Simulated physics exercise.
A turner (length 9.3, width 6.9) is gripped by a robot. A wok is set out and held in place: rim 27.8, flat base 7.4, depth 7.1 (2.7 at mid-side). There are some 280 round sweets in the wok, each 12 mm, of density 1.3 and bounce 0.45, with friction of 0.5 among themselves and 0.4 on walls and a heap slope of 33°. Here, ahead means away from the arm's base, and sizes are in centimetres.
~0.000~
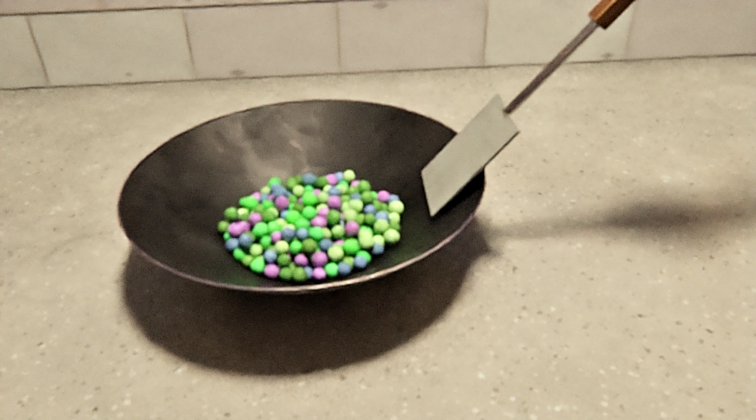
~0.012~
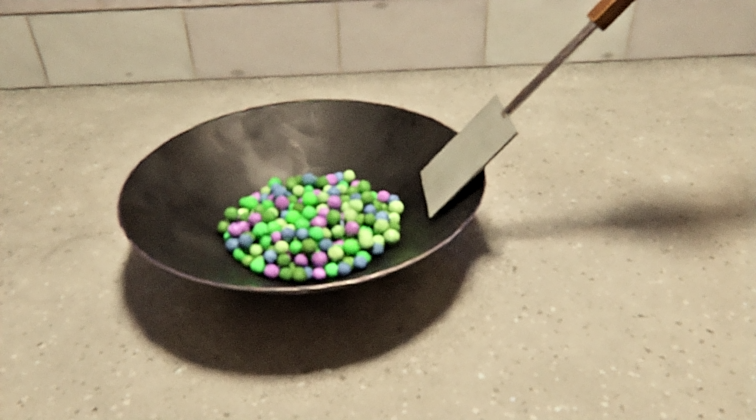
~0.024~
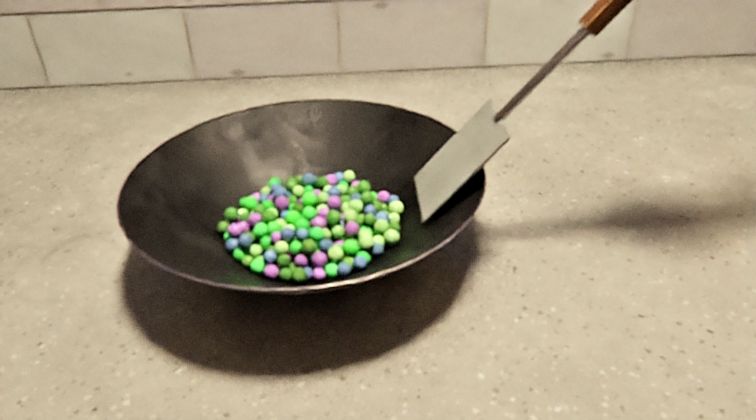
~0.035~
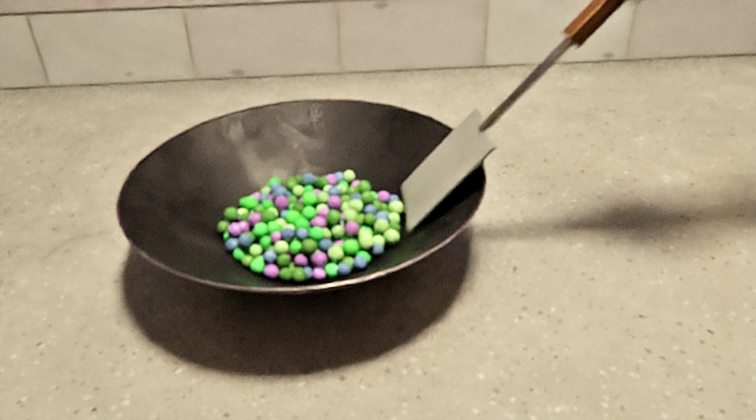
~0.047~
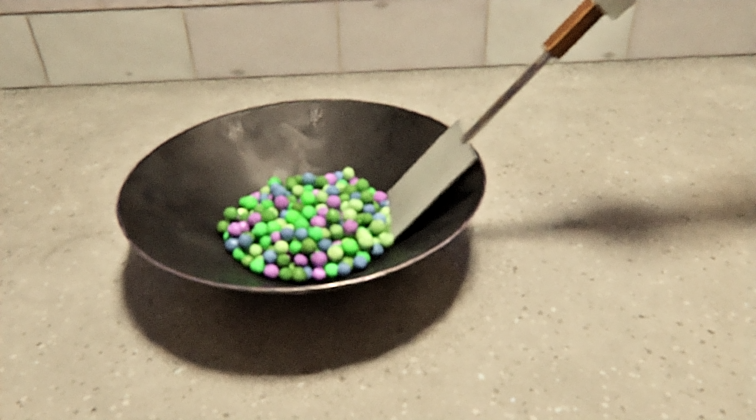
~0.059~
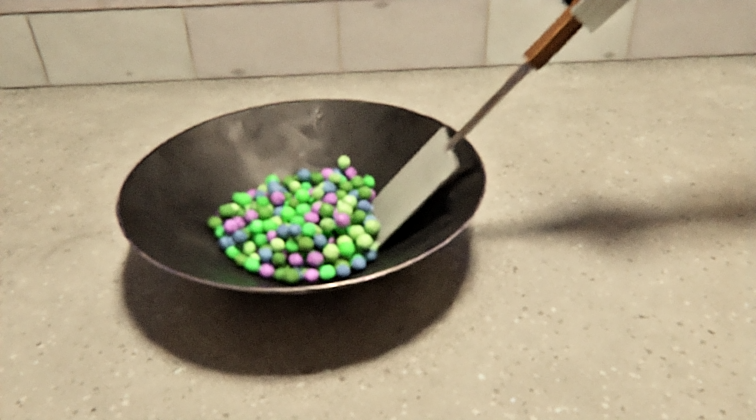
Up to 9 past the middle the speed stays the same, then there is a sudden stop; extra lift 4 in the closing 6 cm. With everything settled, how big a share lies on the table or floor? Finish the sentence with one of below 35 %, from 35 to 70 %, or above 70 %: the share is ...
The share is from 35 to 70 %.
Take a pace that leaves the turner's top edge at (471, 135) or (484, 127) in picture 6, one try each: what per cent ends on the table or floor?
Try one roughly 25 per cent; try two roughly 15 per cent.
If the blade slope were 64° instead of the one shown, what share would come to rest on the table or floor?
Some 45 in a hundred.
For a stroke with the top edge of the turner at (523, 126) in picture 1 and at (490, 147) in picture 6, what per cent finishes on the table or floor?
It comes to something like 20 %, give or take.
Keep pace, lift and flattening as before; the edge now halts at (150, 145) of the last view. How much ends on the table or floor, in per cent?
My guess is roughly 55 percent.
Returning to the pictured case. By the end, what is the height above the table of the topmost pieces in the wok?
Roughly 6.0 centimetres.
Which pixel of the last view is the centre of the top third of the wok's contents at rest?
I'd say around pixel (219, 216).
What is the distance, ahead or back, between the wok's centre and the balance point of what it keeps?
Offset: About 3.5 cm, ahead.
After 0.10 s, sloping 49°, highest piece 7 above the table; 280 in the wok.
After 0.14 s, sloping 49°, highest piece 10 above the table; 275 in the wok, 5 on the blade or in flight.
After 0.37 s, sloping 49°, highest piece 24 above the table; 158 in the wok, 51 on the table or floor, 71 on the blade or in flight.
After 1.42 s, sloping 49°, highest piece 8 above the table; 158 in the wok, 122 on the table or floor.
At rest, 158 in the wok, 122 on the table or floor. That is 44 % on the table or floor.
